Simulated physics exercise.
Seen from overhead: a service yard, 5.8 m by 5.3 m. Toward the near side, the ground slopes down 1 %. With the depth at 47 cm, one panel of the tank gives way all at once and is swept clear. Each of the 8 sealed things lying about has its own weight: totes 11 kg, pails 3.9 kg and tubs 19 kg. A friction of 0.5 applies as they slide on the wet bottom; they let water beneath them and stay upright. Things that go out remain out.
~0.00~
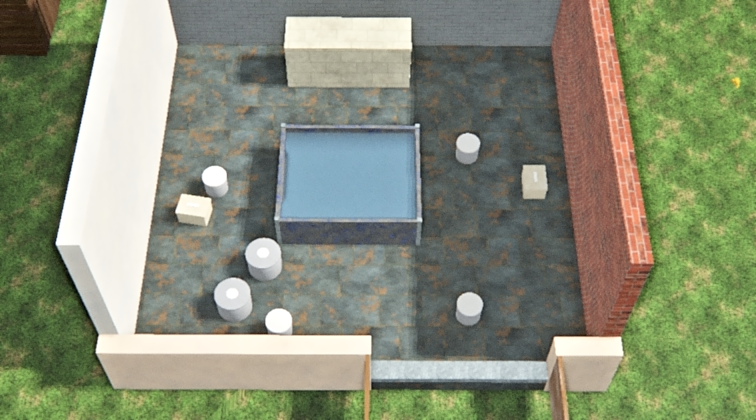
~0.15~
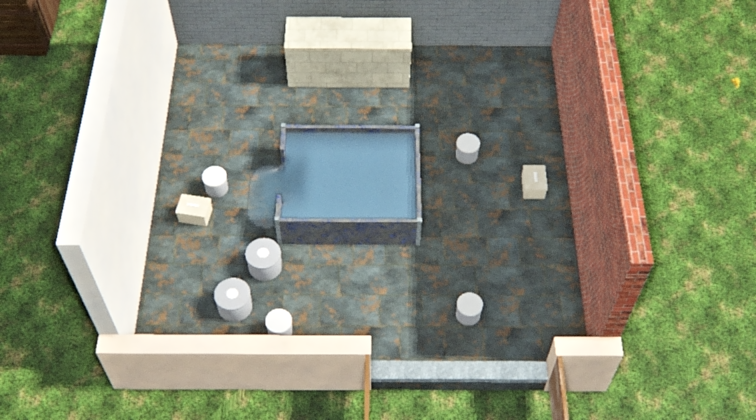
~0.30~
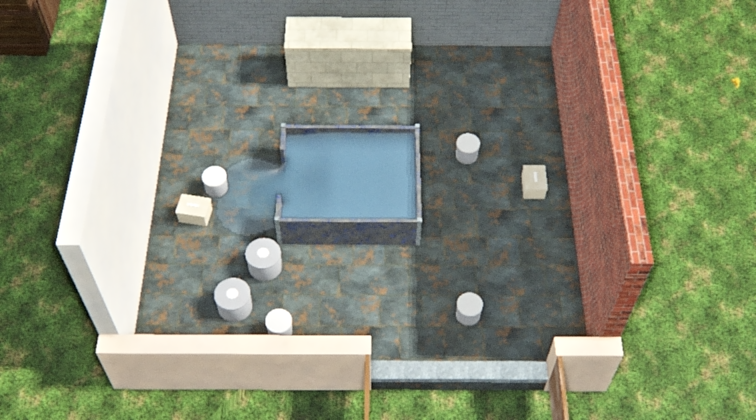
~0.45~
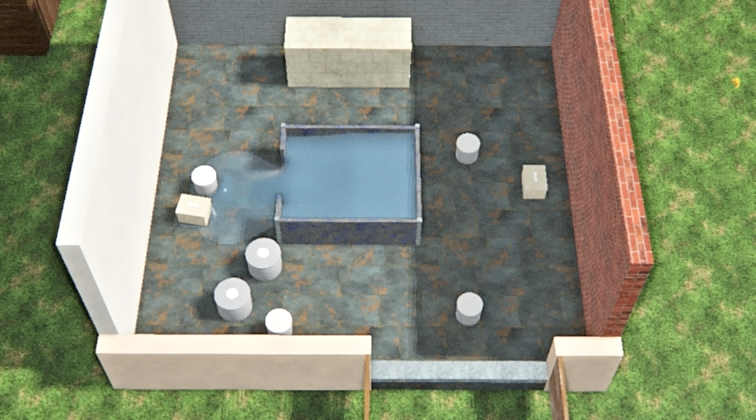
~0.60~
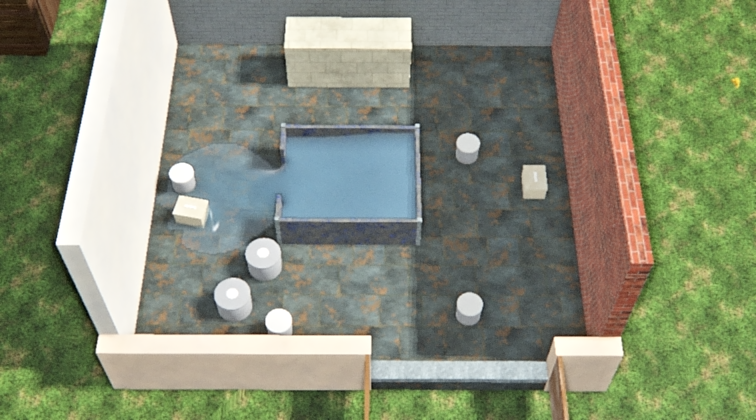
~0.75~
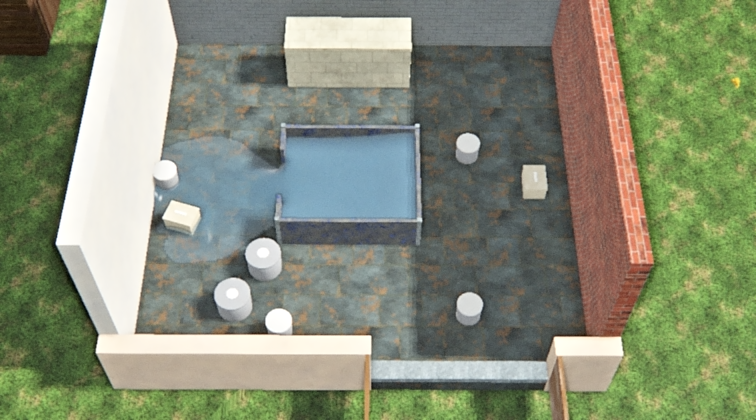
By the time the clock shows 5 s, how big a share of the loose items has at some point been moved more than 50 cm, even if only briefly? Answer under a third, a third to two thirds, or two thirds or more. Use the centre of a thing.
A third to two thirds.
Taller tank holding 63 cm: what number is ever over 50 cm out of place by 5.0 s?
Then it comes to 3.
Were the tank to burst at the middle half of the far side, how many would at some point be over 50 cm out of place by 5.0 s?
Result: 0.
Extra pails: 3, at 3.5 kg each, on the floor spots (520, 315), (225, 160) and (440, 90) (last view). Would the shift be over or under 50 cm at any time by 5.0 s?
Result, in sequence: Below the mark / above the mark / below the mark.
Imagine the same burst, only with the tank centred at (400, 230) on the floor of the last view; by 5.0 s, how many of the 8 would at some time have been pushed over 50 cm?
The answer would then be 3.
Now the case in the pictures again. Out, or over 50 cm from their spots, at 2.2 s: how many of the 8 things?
The answer is 2.
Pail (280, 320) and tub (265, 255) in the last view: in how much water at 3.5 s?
Close to 2 and 1 centimetres.
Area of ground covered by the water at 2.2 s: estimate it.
Some 9.5 m2.
After 1.1 s 2 of 8 are over 50 cm from their spots; 1 afloat.
After 2.2 s 2 of 8 are over 50 cm from their spots; 2 afloat.
After 3.5 s 3 of 8 are over 50 cm from their spots; 1 afloat.
After 5.0 s 3 of 8 are over 50 cm from their spots, and 3 have been at some point; 0 afloat.
